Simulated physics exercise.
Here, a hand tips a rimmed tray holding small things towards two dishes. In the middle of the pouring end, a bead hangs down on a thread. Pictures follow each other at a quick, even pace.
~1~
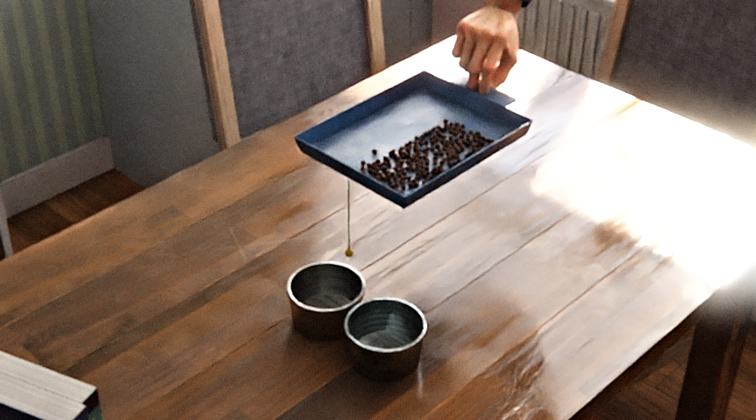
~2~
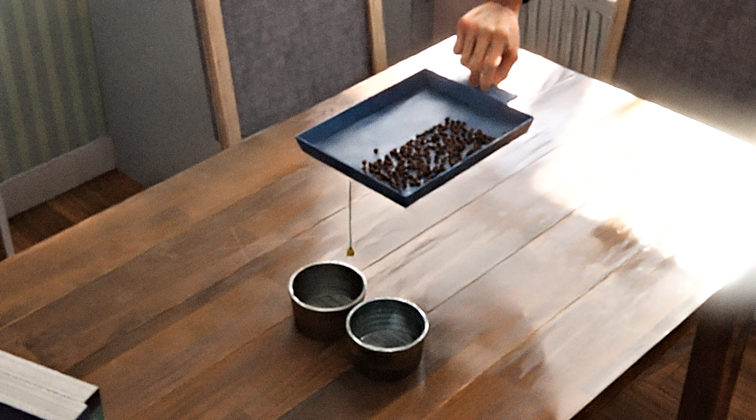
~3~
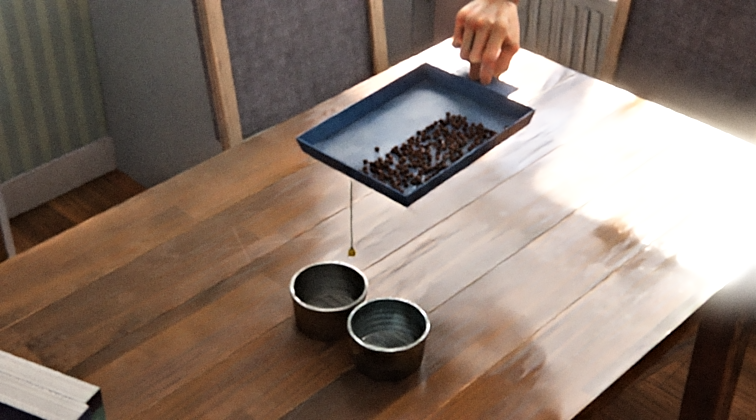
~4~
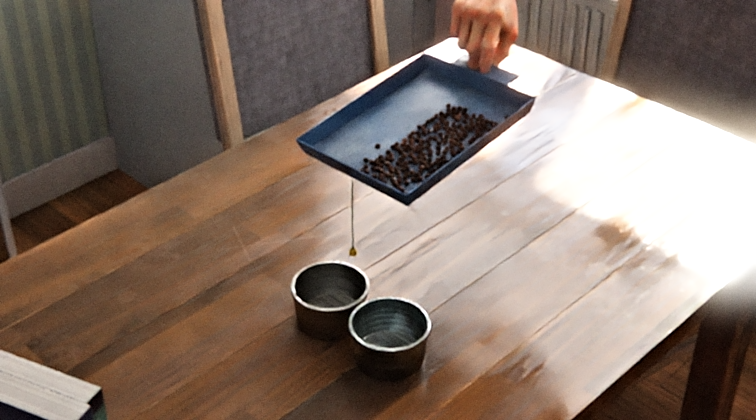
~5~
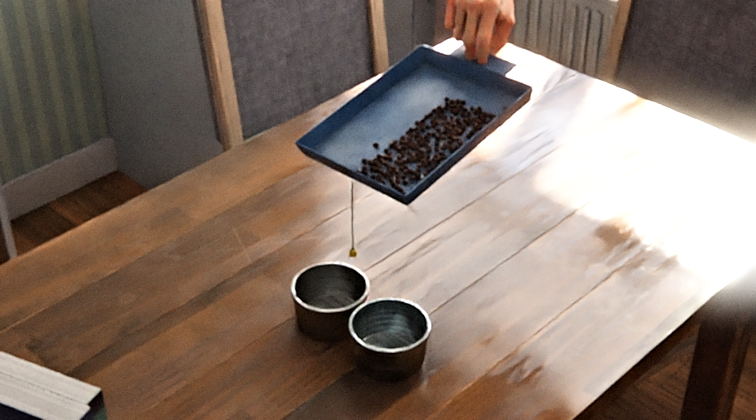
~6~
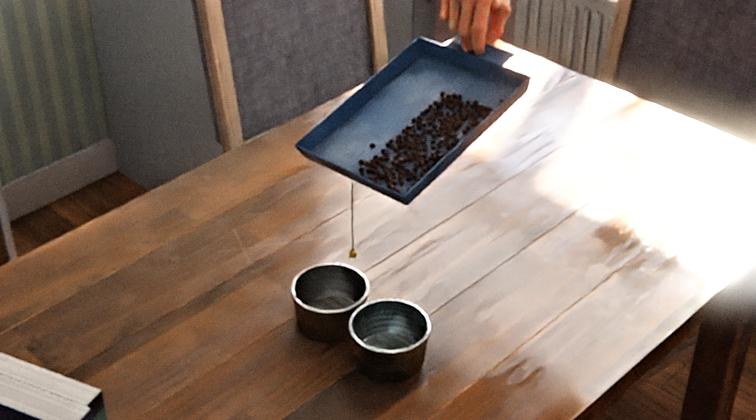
A hand gradually tilts a blue tray of small dark berries above two metal dishes.
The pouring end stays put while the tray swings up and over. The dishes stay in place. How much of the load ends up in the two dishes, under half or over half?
Under half.
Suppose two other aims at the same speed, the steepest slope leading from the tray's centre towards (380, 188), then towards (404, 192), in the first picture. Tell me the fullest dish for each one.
Outcome one: The right side; outcome two: The right side.
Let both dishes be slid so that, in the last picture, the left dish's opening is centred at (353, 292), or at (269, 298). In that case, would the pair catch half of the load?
One: The smaller part. Two: Below a half.
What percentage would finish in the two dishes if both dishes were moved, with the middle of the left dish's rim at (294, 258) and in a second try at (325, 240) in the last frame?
In the first position around 90 percent, in the second around 20 percent.
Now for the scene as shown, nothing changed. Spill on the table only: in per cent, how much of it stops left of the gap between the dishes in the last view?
100 %, roughly.
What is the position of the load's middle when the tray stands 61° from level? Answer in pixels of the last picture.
Look around (350, 167) in the last picture.
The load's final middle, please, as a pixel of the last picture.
Resting centre, last picture - approx. (290, 296).
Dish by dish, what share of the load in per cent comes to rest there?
For the left dish 30 per cent, for the right dish 0.
Soon after the last picture, tray tipped steeply; nearly all on the tray; a stray few in the air.
A little later, tray tipped past a quarter turn; about a third on the tray; a small part in the left dish; a small part outside both; about half in the air.
Later still, tray tipped past a quarter turn; about a third in the left dish; about two thirds outside both.
At rest, tray tipped past a quarter turn; none in the right dish; about a third in the left dish; about two thirds outside both.
